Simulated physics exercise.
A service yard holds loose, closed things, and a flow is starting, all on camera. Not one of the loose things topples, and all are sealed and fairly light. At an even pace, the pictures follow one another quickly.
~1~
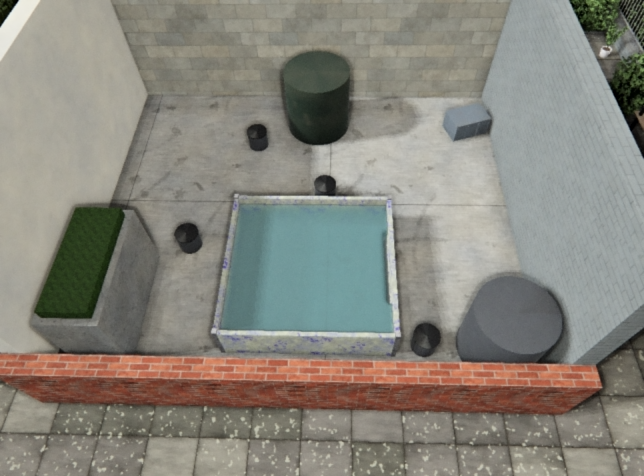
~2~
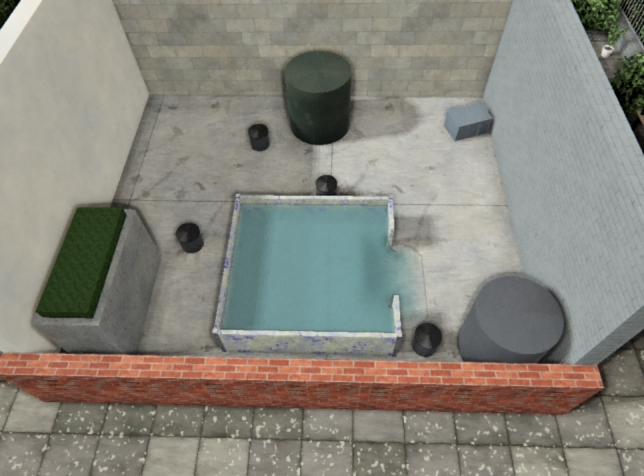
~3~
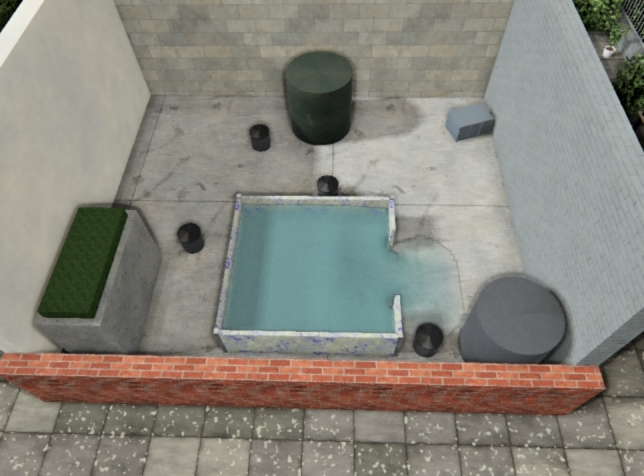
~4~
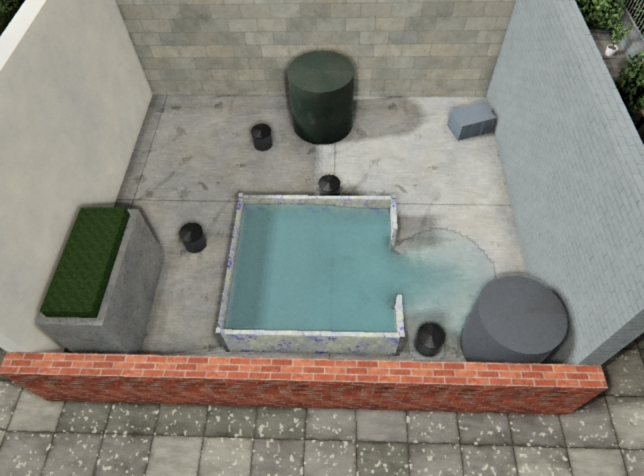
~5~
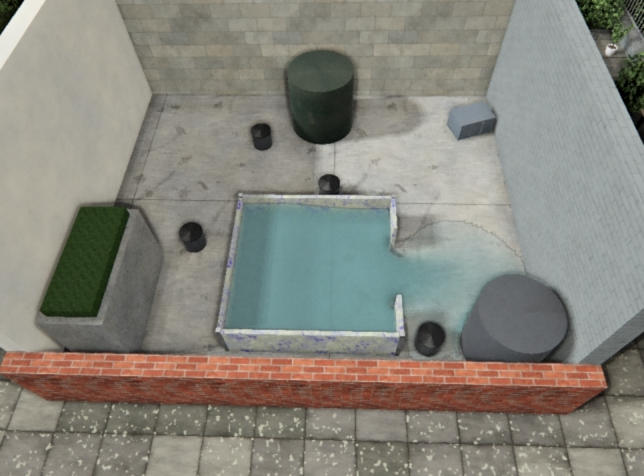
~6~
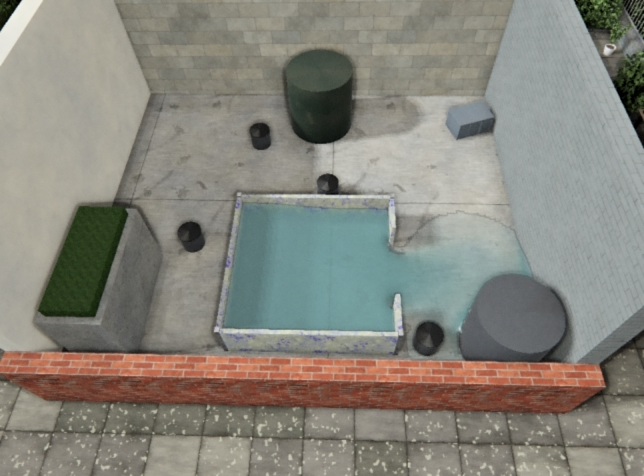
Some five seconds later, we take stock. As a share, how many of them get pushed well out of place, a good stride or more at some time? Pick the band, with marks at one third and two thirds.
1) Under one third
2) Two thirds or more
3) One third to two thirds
Under one third.
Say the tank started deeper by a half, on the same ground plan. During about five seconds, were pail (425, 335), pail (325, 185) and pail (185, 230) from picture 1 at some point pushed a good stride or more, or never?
Taking each in turn, the answer is came up short, came up short, came up short.
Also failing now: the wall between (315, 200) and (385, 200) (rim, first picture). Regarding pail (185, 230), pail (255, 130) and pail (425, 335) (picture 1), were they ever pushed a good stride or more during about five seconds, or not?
Never got that far, got that far, never got that far.
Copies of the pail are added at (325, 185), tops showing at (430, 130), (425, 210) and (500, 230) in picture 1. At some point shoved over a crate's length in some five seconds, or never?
Twin one: Slides well clear; twin two: Barely shifts; twin three: Slides well clear.
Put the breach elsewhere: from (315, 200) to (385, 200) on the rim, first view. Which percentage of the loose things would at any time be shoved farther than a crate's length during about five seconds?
Roughly 60 %.
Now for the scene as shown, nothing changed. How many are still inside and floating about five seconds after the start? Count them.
In total, 2.
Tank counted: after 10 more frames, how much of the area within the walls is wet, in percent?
I'd put it at some 35 per cent.
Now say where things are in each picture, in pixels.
The first frame shows a pail at (427, 335) rests on the ground; a pail at (325, 183) rests on the ground; 0 of 5 have shifted.
The second frame shows a pail at (428, 335) rests on the ground; a pail at (326, 183) rests on the ground; 0 of 5 have shifted.
The third frame shows a pail at (429, 336), on the bottom; a pail at (327, 183) rests on the ground; 0 of 5 have shifted.
The fourth frame shows a pail at (431, 335), on the bottom; a pail at (329, 183), on the bottom; 0 of 5 have shifted.
The fifth frame shows a pail at (431, 335), on the bottom; a pail at (329, 182) rests on the ground; 0 of 5 have shifted.
The sixth frame shows a pail at (430, 334) rests on the ground; a pail at (328, 182), on the bottom; 0 of 5 have shifted.
A moment on, 0 of 5 are well off their spots; 0 afloat.
Next, 0 of 5 are well off their spots; 1 afloat.
Later, 1 of 5 are well off their spots; 2 afloat.
In the end, 1 of 5 are well off their spots, and 1 have been at some point; 2 afloat.
